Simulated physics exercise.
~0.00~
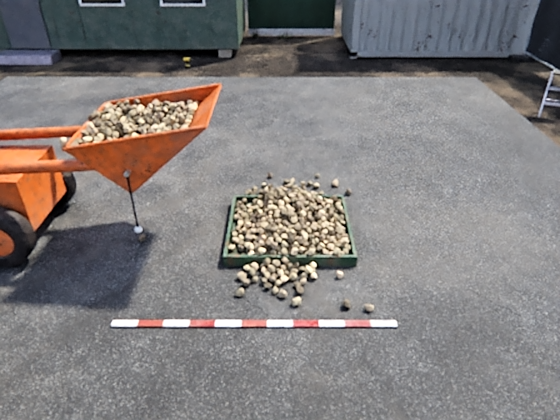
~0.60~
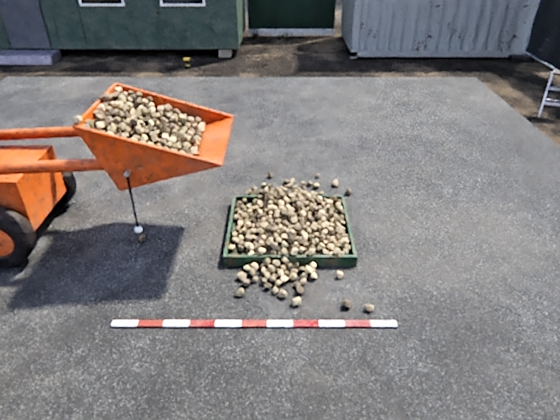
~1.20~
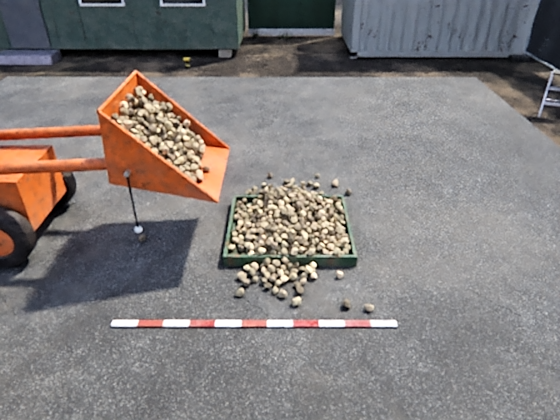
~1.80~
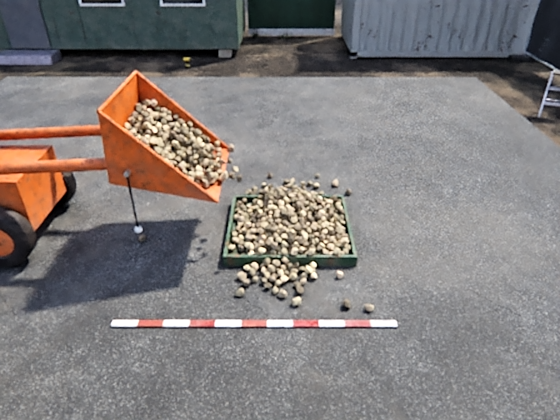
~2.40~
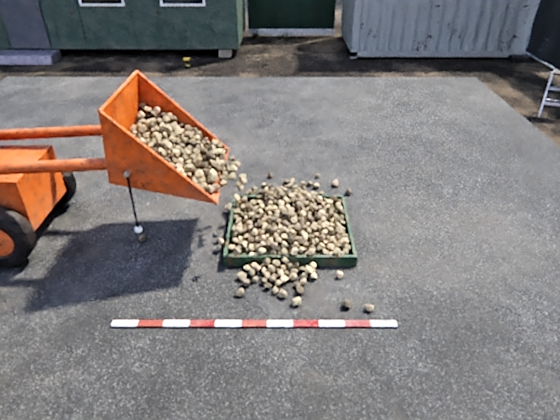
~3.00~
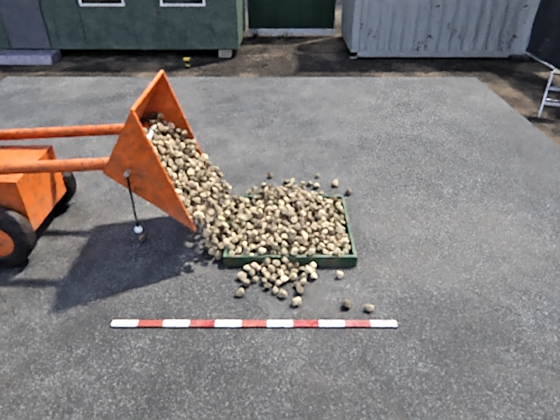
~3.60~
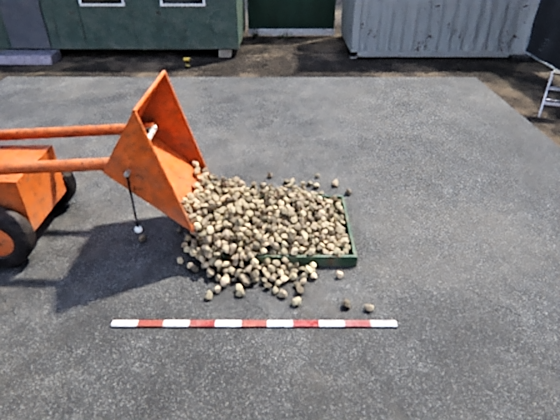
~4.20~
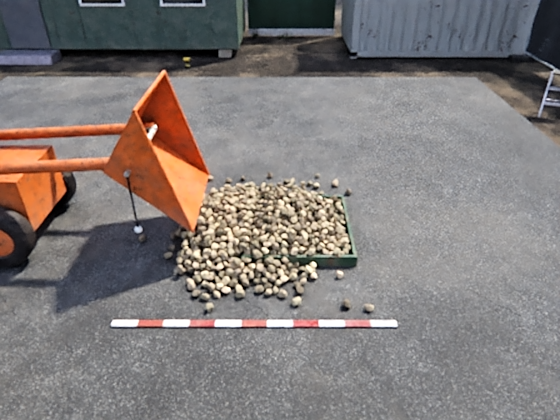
Orange tipping bucket tilting right in stages and pouring pale stones onto a filled green tray, leaving a wide heap spilling leftward.
